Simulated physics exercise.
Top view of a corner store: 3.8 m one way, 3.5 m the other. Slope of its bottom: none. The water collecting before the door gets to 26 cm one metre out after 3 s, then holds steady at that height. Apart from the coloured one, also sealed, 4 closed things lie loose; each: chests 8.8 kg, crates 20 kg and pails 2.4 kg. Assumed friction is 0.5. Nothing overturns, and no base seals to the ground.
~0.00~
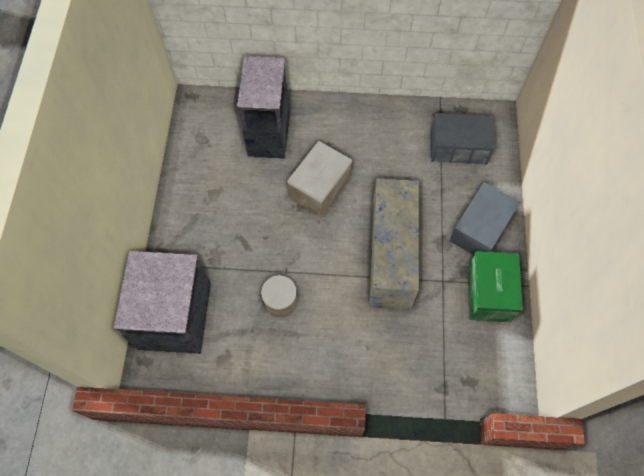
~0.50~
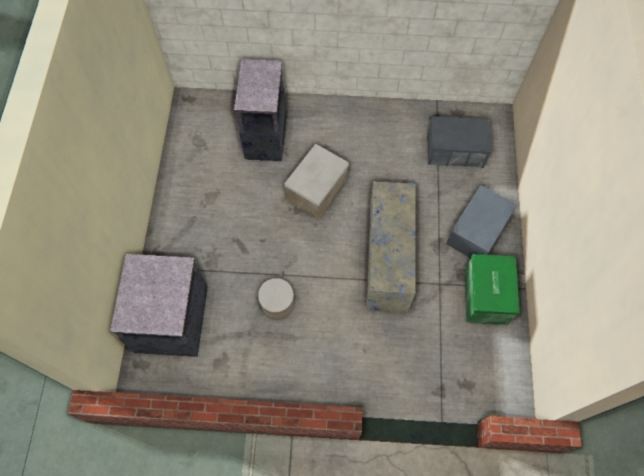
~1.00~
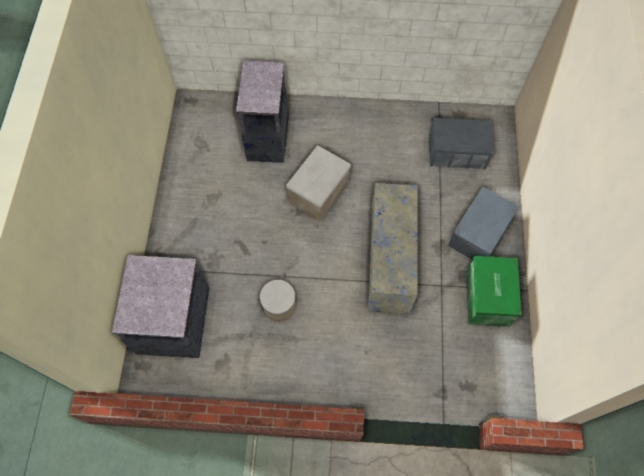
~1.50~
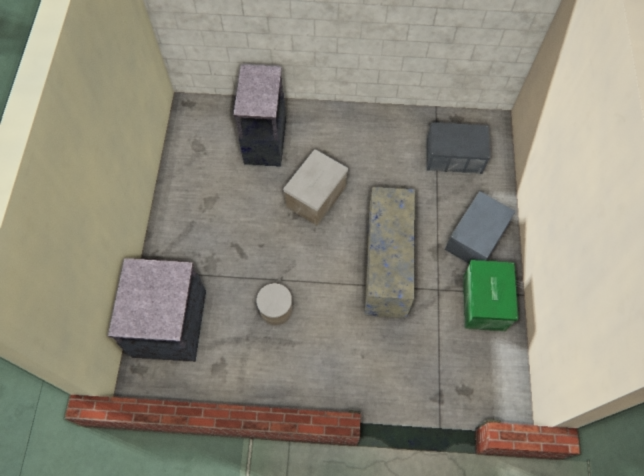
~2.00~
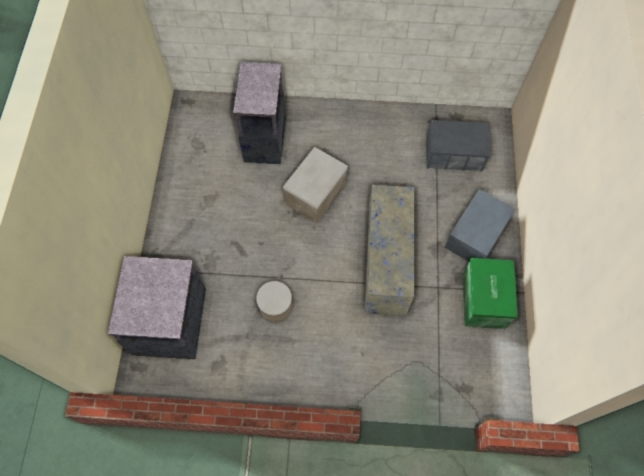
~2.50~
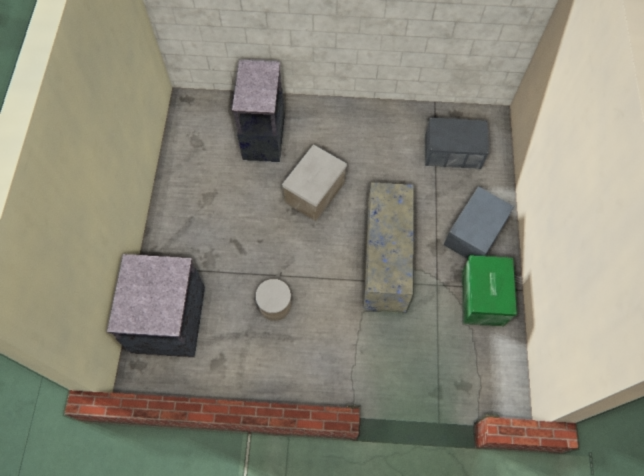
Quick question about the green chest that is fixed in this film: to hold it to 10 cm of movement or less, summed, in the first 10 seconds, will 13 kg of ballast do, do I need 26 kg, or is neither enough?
Neither is enough.
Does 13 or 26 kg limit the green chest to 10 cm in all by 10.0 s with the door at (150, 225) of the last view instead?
Well, then both options come up short.
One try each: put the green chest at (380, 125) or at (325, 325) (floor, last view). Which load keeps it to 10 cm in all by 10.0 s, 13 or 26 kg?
Note, in order: None OK; none OK.
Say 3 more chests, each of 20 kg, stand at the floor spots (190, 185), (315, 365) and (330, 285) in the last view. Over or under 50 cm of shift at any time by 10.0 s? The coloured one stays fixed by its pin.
Result, in turn - exceeds it; falls shy; exceeds it.
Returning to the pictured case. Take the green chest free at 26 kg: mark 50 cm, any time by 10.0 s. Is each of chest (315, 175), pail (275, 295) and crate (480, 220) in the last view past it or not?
Reading the three in turn gives not surpassed, surpassed and surpassed.
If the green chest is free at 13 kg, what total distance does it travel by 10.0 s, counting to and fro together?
Total path: Roughly 300 cm.
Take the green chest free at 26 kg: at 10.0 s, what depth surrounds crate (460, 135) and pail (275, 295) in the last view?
Some 15 cm at the first, some 14 cm at the second.
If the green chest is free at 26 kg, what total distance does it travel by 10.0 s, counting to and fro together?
200 cm or so in all.
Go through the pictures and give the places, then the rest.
In the first picture, the green chest at (499, 280), on the bottom; 0.0 m2 under water; 0 of 5 have shifted.
In the second picture, the green chest at (496, 283) rests on the ground; 0.0 m2 under water; 0 of 5 have shifted.
In the third picture, the green chest at (498, 285), on the bottom; 0.0 m2 under water; 0 of 5 have shifted.
In the fourth picture, the green chest at (494, 289) rests on the ground; water covers 0.0 m2; 0 of 5 have shifted.
In the fifth picture, the green chest at (494, 287), on the bottom; 0.4 m2 under water; 0 of 5 have shifted.
In the sixth picture, the green chest at (493, 284), on the bottom; water covers 1.2 m2; 0 of 5 have shifted.
After 3.5 s the green chest would be 15 cm from its start with 13 kg and 1 cm from its start with 26 kg; 8 cm of water round it then.
After 4.5 s the green chest would be 60 cm from its start with 13 kg and 37 cm from its start with 26 kg; 13 cm of water round it then.
After 7.0 s the green chest would be 135 cm from its start with 13 kg and 119 cm from its start with 26 kg; 12 cm of water round it then.
After 10.0 s the green chest would be 175 cm from its start with 13 kg and 141 cm from its start with 26 kg; 14 cm of water round it then.
